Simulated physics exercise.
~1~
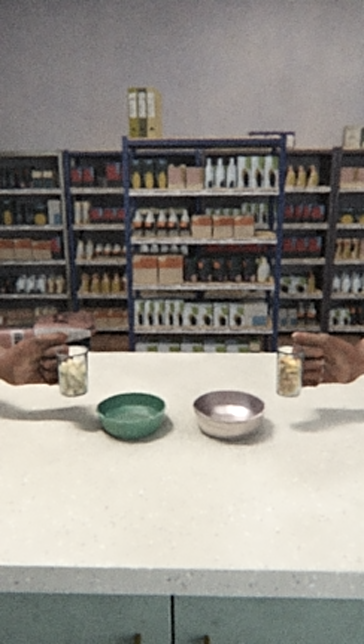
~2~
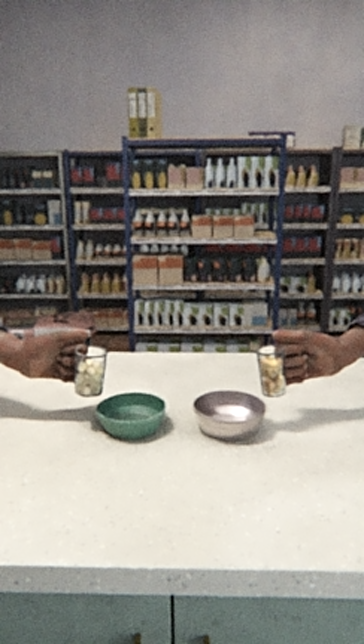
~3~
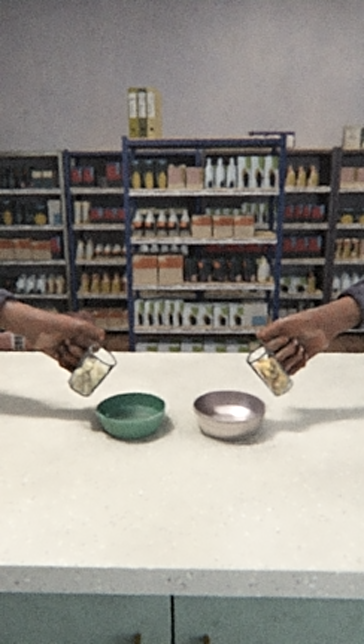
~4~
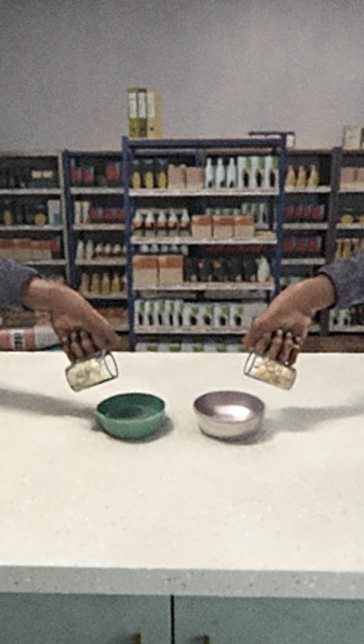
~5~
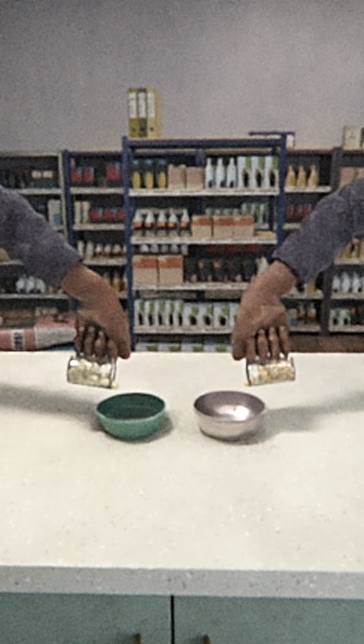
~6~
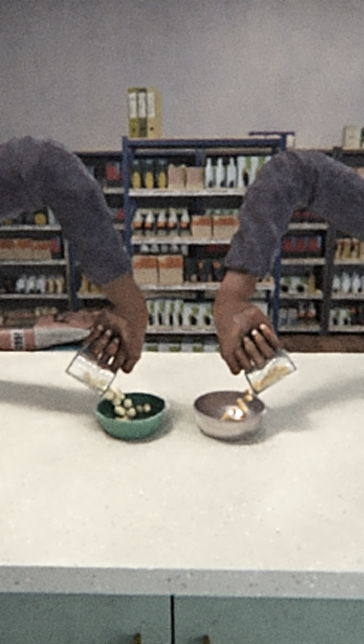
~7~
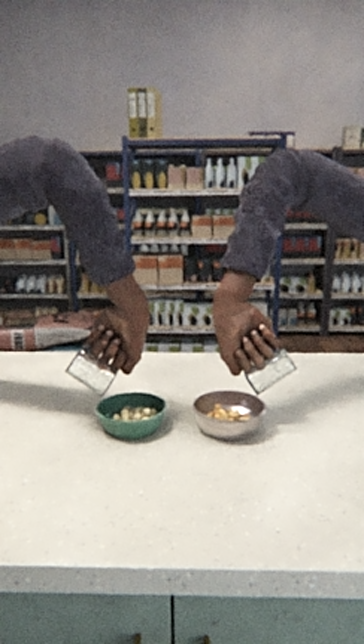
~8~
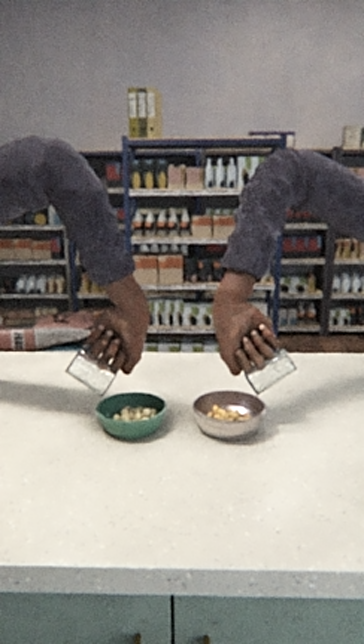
Two hands holding clear cups of small pale pieces move inward over a green bowl on the left and a silvery bowl on the right, then tip the cups until the pieces tumble out, leaving both cups empty and all the pieces resting in the bowls.
